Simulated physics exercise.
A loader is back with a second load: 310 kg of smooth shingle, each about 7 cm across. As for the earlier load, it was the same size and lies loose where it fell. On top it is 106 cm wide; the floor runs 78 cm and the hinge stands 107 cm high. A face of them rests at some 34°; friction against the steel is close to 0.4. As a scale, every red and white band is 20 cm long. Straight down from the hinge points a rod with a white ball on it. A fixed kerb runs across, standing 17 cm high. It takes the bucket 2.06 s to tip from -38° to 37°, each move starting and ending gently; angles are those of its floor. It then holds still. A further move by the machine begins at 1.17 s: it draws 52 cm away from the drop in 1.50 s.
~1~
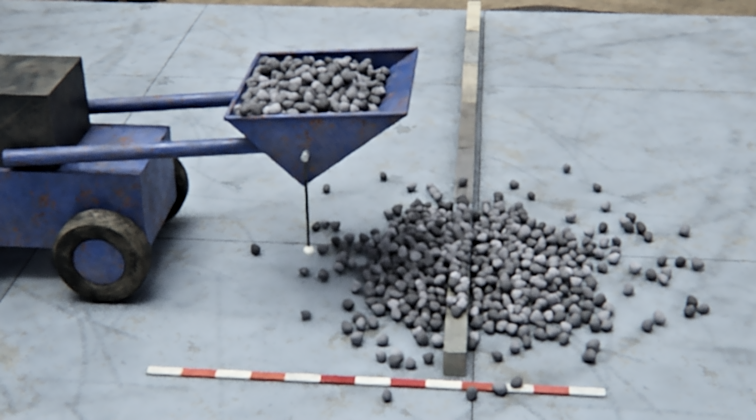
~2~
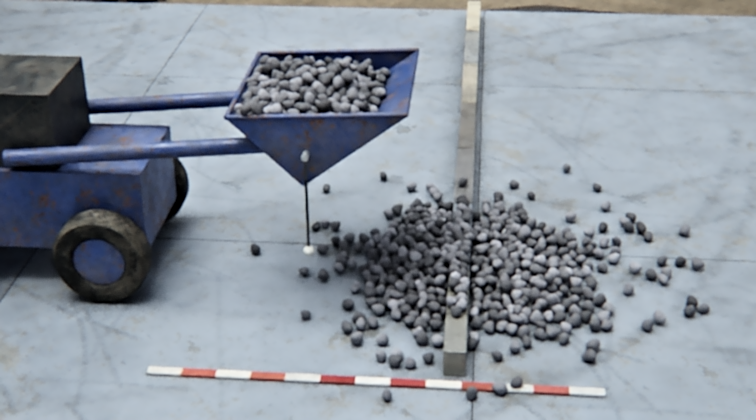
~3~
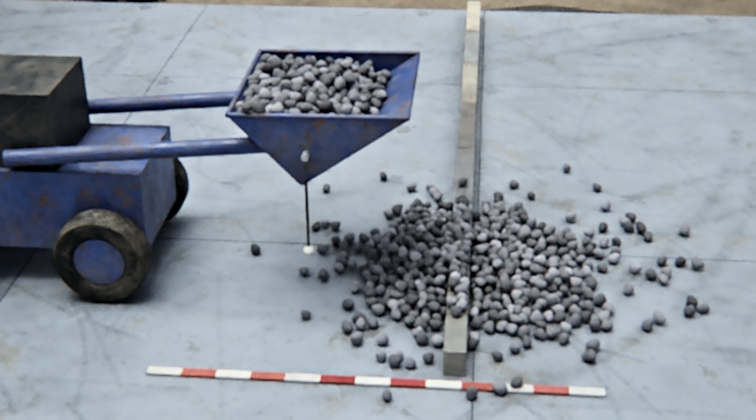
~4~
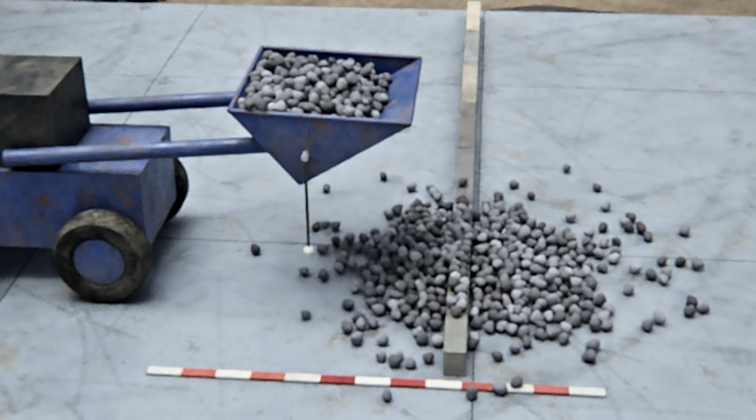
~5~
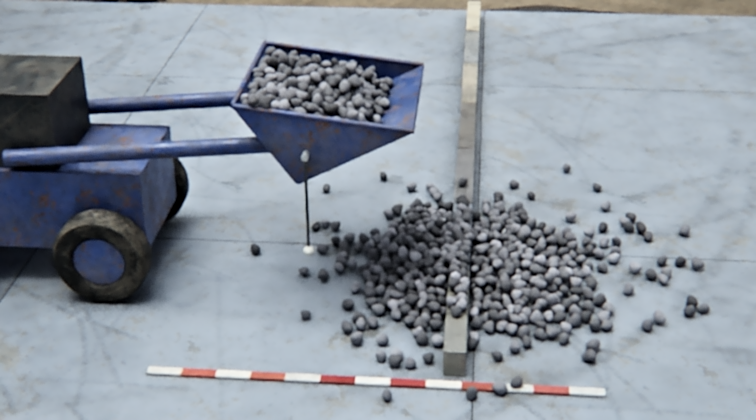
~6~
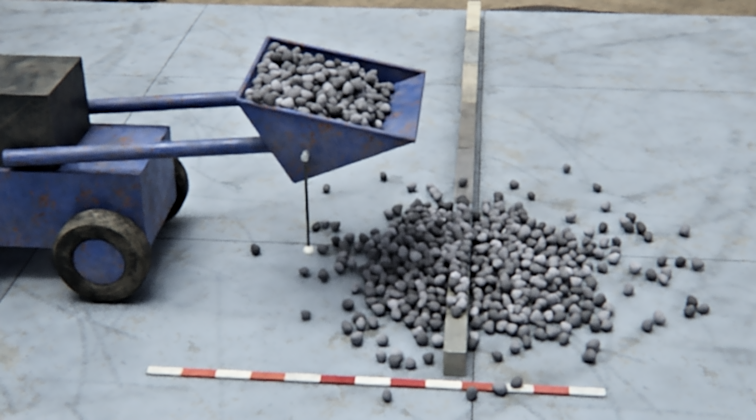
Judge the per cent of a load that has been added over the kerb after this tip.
The added amount is roughly 5 per cent of a load.
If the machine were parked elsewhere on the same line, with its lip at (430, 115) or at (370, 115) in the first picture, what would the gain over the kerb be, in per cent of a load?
About 15 per cent from the first spot and 0 per cent from the second.
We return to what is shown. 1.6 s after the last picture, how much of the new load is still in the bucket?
Around 5 per cent of the load is still inside.
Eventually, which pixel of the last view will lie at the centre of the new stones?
Centre at roughly (387, 256).
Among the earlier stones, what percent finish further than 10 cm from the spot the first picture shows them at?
5 per cent.
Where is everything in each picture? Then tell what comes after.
In the first picture, the bucket is at -38°, its lip at (407, 114); the top of the load is at (310, 70). The earlier load is highest near (459, 242), 22 cm above ground level, 51 % on this side of the kerb, 49 % over the kerb.
In the second picture, the bucket is at -37°, its lip at (408, 115); the top of the load is at (305, 70).
In the third picture, lip at (409, 118), floor tilted -35°, highest stones at (305, 69).
In the fourth picture, the bucket is at -32°, its lip at (411, 124); the top of the load is at (300, 67).
In the fifth picture, lip at (414, 132), floor tilted -28°, highest stones at (295, 66).
In the sixth picture, lip at (415, 140), floor tilted -23°, highest stones at (274, 58).
Then, 0.9 s after the last picture the floor is at 25°; in per cent of one load, 84 in the bucket, 68 on this side of the kerb, 49 over the kerb; the foremost stones are at (684, 275).
Then, 1.6 s after the last picture the floor is at 37°; in per cent of one load, 6 in the bucket, 141 on this side of the kerb, 53 over the kerb; the foremost stones are at (684, 275).
Then, 2.5 s after the last picture the floor is at 37°; in per cent of one load, 0 in the bucket, 146 on this side of the kerb, 54 over the kerb; the foremost stones are at (684, 275).
Then, 5.0 s after the last picture the floor is at 37°; in per cent of one load, 0 in the bucket, 146 on this side of the kerb, 54 over the kerb; the foremost stones are at (684, 275). Net gain over the kerb, 5.
